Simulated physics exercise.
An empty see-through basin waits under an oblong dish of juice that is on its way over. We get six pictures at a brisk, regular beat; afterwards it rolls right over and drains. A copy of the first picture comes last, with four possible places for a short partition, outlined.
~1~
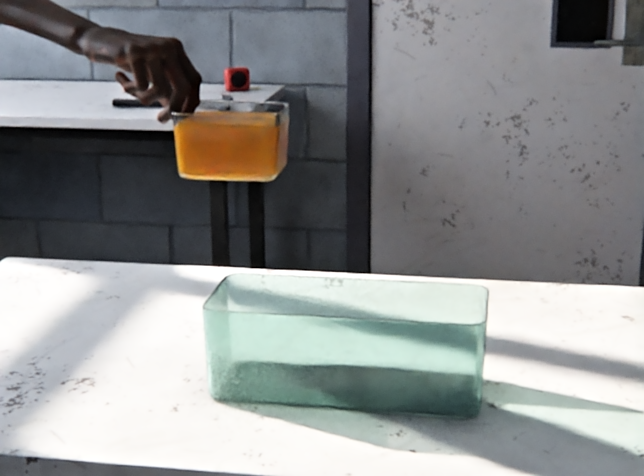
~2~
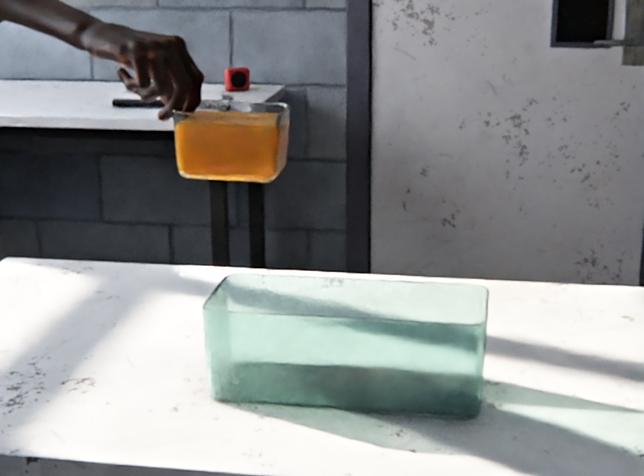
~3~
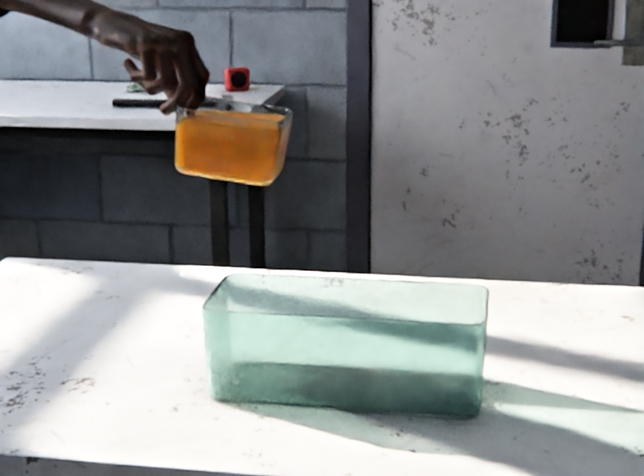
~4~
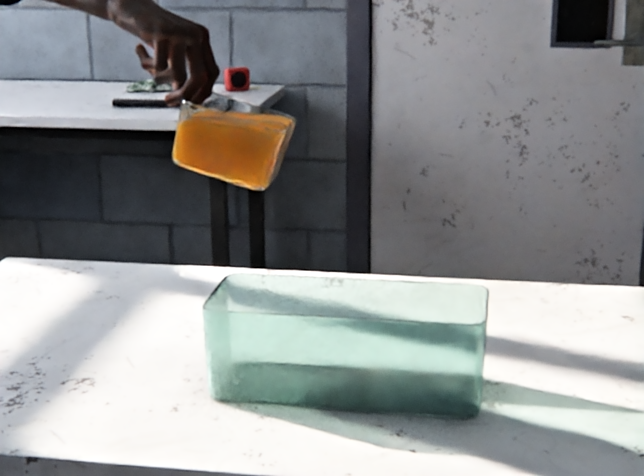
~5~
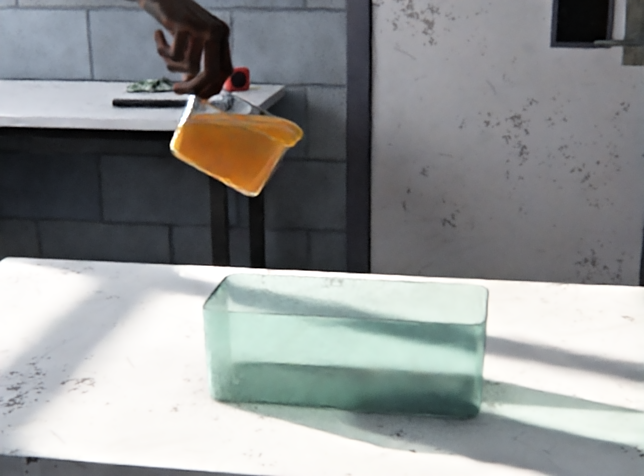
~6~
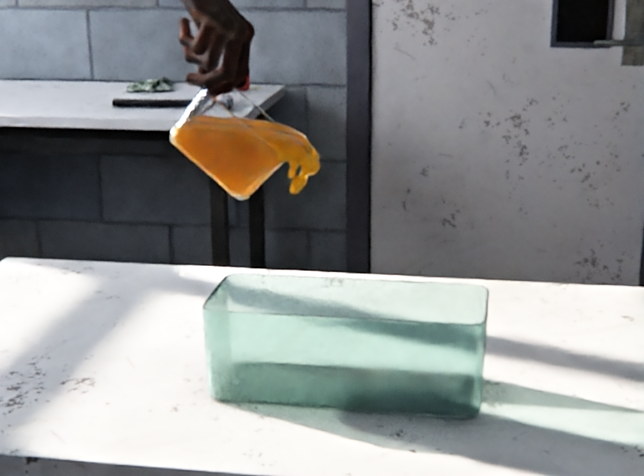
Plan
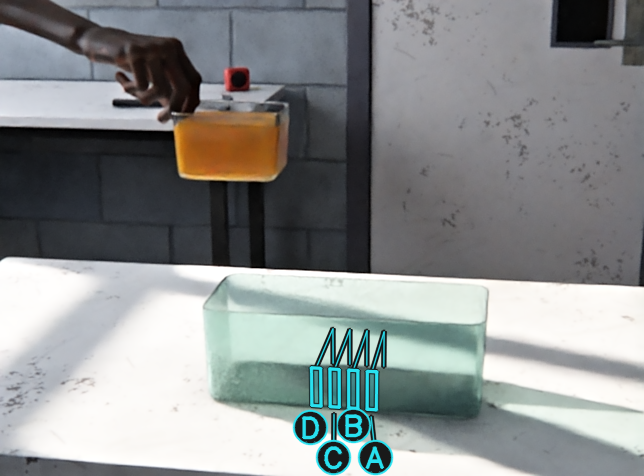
An oblong clear dish of orange juice, held by a hand from above, tilts steadily to the right over a white table with an empty see-through green basin, and juice slips over its lower right lip.
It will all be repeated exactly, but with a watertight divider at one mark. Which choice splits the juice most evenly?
Take B.
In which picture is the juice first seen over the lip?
In picture 5.
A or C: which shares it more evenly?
It is C.
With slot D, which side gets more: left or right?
The right one.
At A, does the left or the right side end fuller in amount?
The left side.
In cyan, A at (371, 416); B at (352, 415); C at (334, 413); D at (315, 412).
With A, about 84 % ends left of the wall and 11 % right of it; 5 % is lost outside.
With B, about 49 % ends left of the wall and 49 % right of it.
With C, about 29 % ends left of the wall and 69 % right of it.
With D, about 20 % ends left of the wall and 78 % right of it.
